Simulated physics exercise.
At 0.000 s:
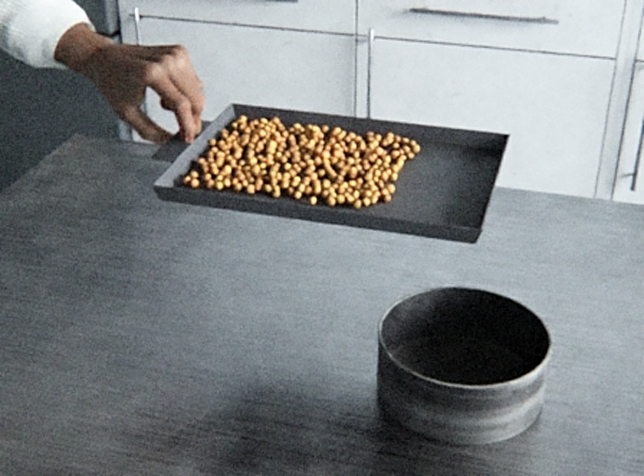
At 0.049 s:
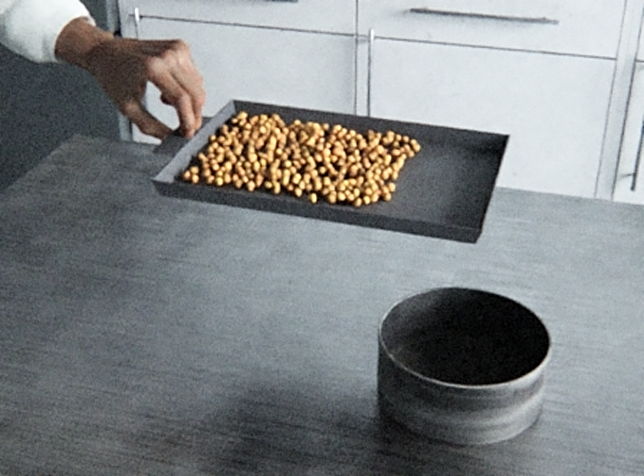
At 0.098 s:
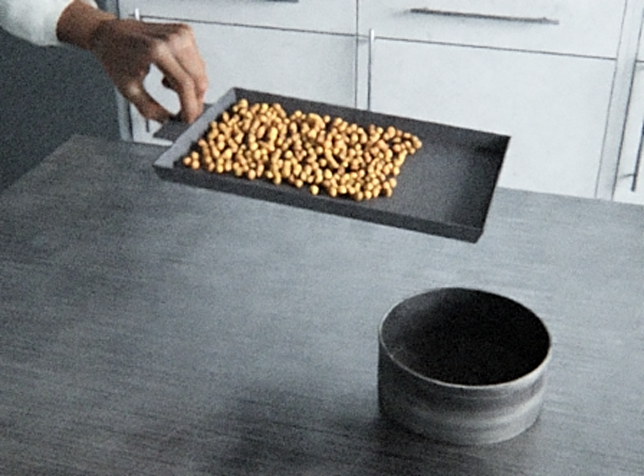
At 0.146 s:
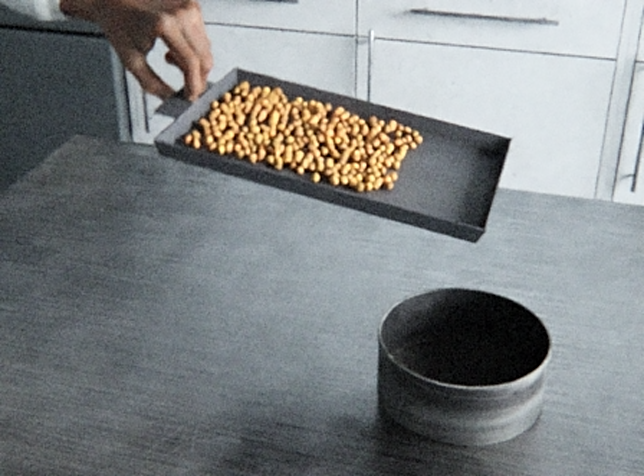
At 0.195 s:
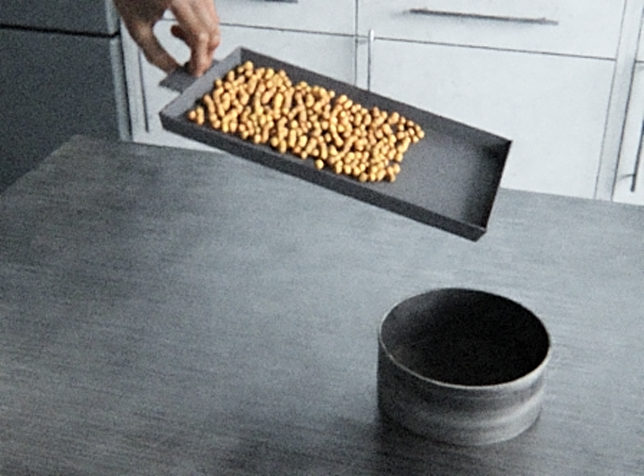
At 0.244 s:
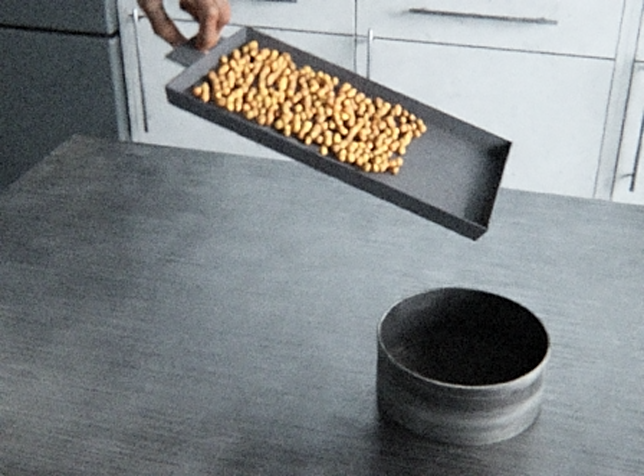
The clip shows a hand holding the left end of a dark rectangular tray of roasted chickpeas above a countertop with a round pot, then raising that end so the tray slants down to the right, the chickpeas staying bunched together.
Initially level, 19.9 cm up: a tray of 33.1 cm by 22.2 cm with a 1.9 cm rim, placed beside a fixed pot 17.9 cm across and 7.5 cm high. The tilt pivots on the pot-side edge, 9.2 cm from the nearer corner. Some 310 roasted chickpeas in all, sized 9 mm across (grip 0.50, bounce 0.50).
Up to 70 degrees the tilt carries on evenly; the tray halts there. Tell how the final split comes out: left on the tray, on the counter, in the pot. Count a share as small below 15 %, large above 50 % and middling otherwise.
Tray: Middling. Counter: Large. Pot: Small.
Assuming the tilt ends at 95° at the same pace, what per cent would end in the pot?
You'd end up with some 10 % in the pot.
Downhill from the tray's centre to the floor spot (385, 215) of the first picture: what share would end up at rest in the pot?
That comes to around 70 per cent.
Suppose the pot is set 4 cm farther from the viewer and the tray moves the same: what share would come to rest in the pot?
5 per cent.
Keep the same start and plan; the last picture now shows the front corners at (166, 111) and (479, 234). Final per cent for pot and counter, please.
Split: Pot = 30, counter = 40.
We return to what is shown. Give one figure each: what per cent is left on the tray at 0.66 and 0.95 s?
Around 95 first, about 30 after.
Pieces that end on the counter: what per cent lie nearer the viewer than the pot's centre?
10 %.
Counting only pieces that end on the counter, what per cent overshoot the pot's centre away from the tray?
Some 100 per cent.
After 0.49 s, tilt 44 degrees; the tray holds 100 %, the pot 0 %.
After 0.66 s, tilt 62 degrees; the tray holds 95 %, the pot 0 %.
After 0.95 s, tilt 70 degrees; the tray holds 30 %, the pot 0 %.
In the end, at 1.8 s, tray 30 %, counter 70 %, pot 0 %.
